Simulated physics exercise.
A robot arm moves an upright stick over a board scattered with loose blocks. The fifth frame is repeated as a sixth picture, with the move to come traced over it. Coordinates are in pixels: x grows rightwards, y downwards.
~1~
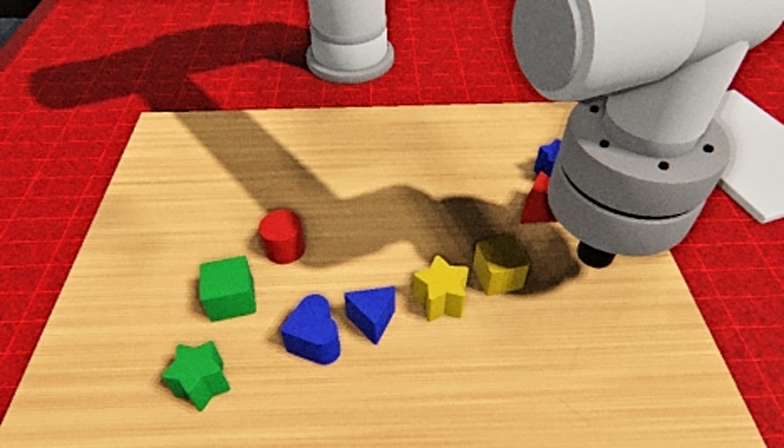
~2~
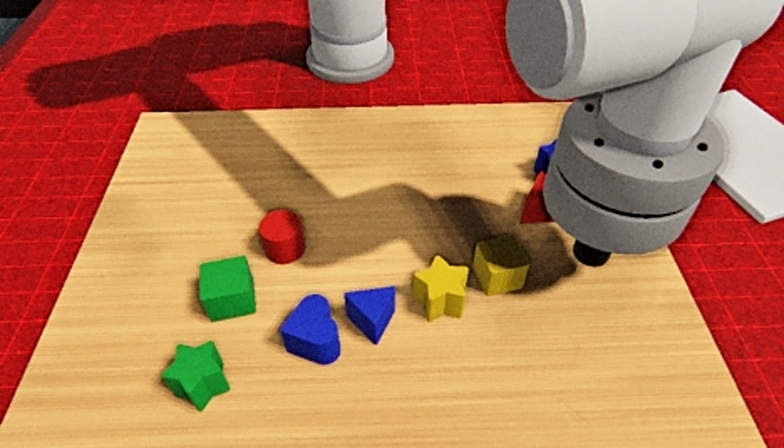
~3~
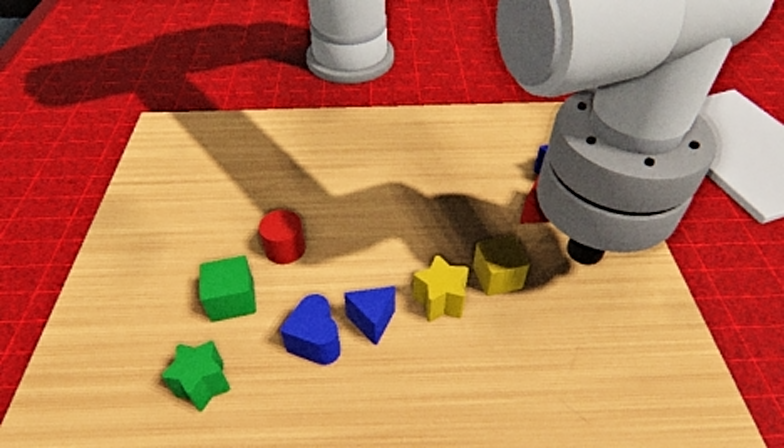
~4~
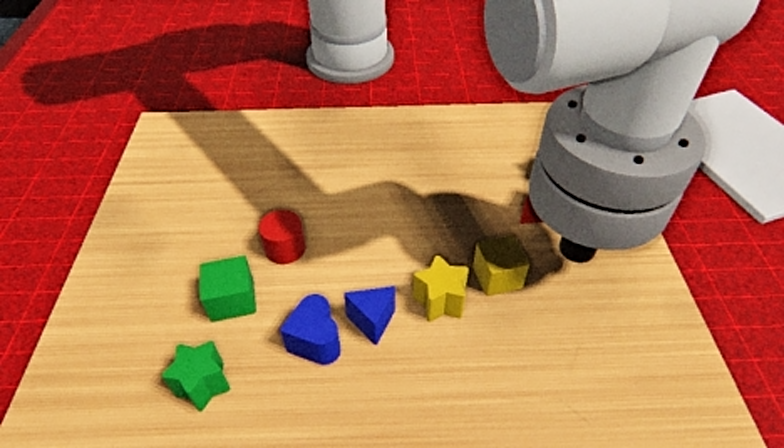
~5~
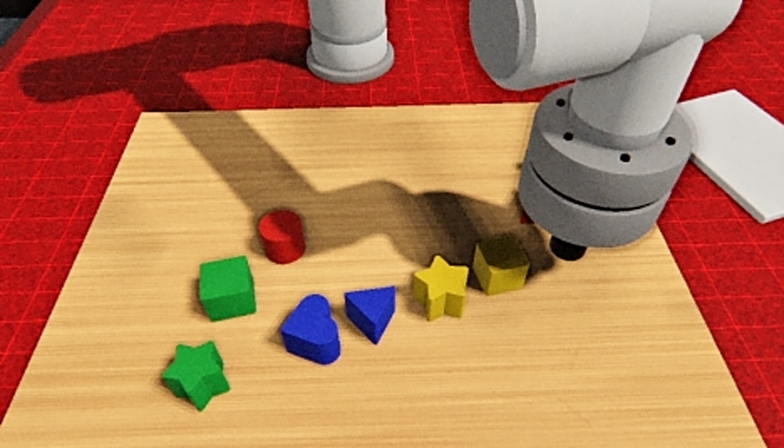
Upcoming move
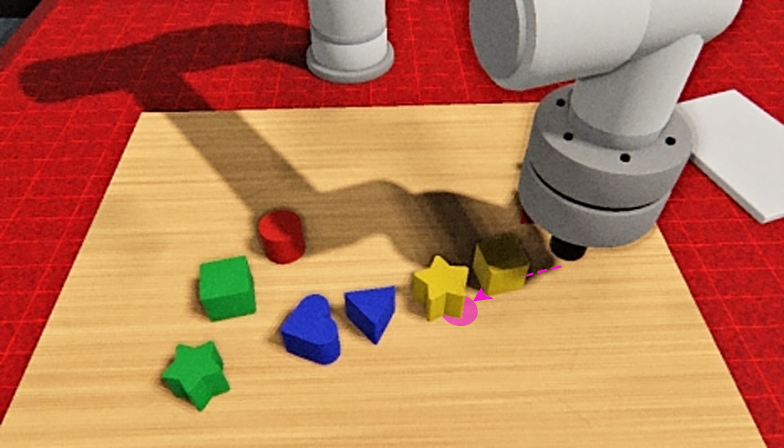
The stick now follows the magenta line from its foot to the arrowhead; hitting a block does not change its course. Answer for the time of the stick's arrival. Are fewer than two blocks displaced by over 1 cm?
I believe not.
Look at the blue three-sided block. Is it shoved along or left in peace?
It keeps its position.
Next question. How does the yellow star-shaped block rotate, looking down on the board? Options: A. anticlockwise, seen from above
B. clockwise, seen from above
Answer: A.
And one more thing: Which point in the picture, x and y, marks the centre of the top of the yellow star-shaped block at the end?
The centre of its top face lies at (413, 277).
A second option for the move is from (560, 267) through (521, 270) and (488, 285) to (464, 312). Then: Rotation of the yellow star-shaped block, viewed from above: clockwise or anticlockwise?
Watching from overhead, you'd notice the yellow star-shaped block rotating clockwise.
The line goes from (560, 267) via (525, 276) and (491, 291), ending at (459, 310).
On the path given first. One third of the way, stick at (529, 259); yellow square piece at (492, 255).
Two thirds of the way, stick at (495, 273); yellow star-shaped block at (419, 278), turned 50° anticlockwise; yellow square piece at (457, 256), turned 45° clockwise.
At the end, stick at (462, 293); blue three-sided block unmoved; yellow star-shaped block at (413, 277), turned 60° anticlockwise; yellow square piece at (446, 253), turned 60° clockwise.
